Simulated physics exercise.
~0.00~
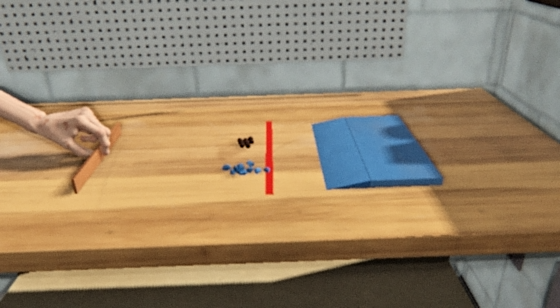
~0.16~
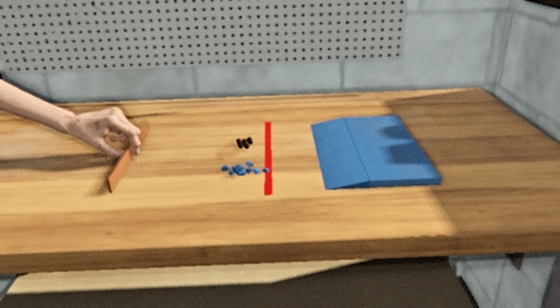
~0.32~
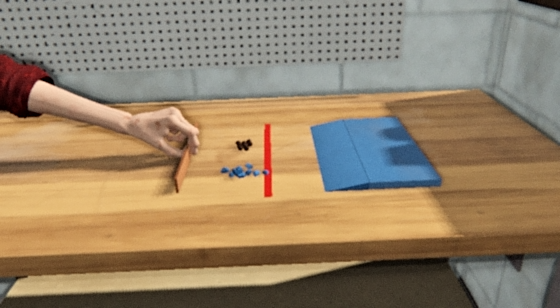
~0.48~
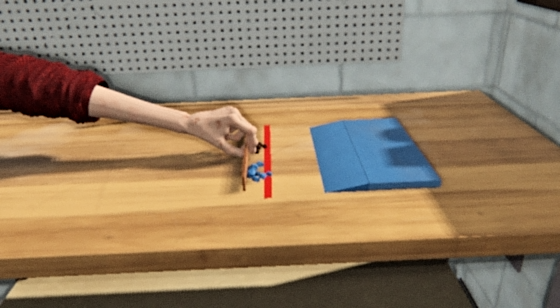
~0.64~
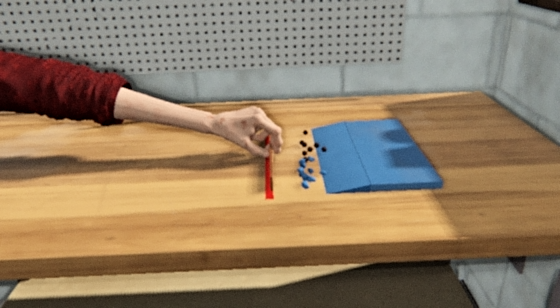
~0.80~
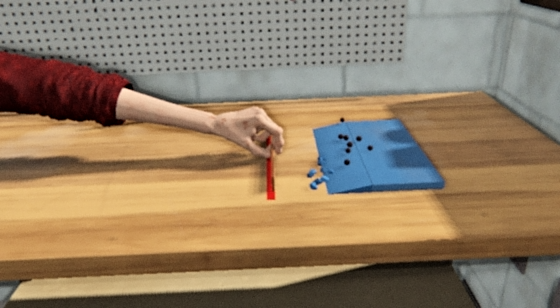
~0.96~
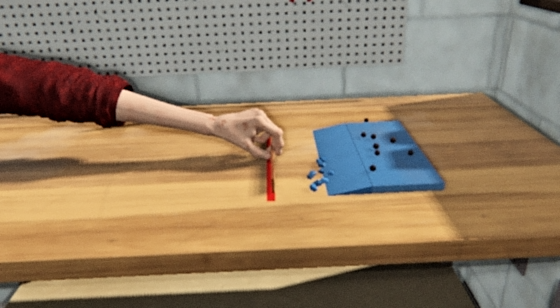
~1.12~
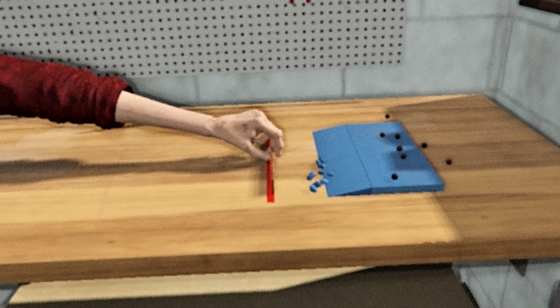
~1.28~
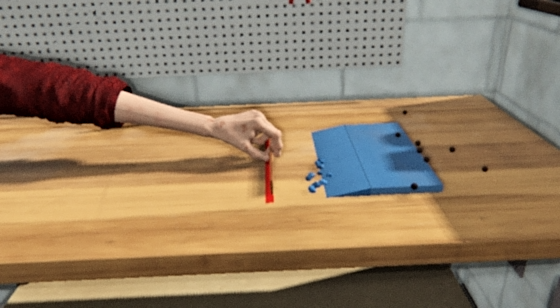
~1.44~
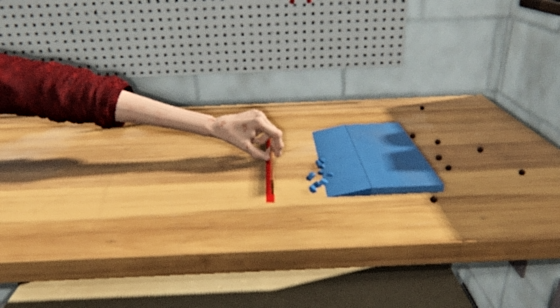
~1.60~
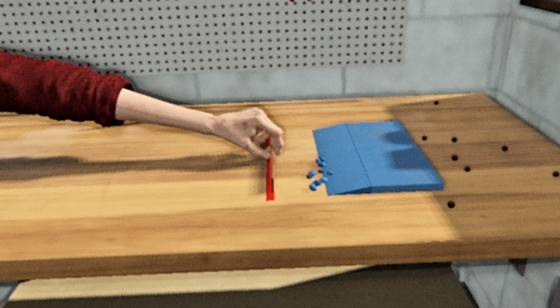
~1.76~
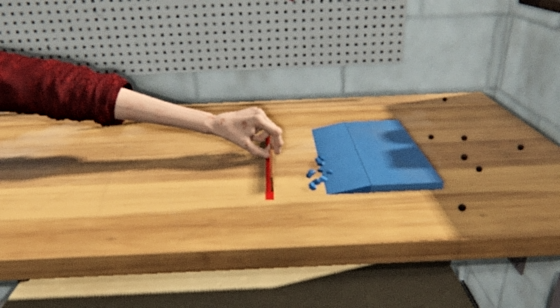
On a wooden workbench below a pegboard, a hand in a red sleeve holds a thin strip of wood upright, left of small black pieces, small blue pieces, a red tape line and a low blue ramp. The hand slides the strip right until it meets both groups and pushes them along. The strip stops at the tape while the pieces carry on toward the ramp. The blue ones halt around its lower edge, most still short of it. The black ones travel up and over, scattering across the bench beyond, where they end up on the right.
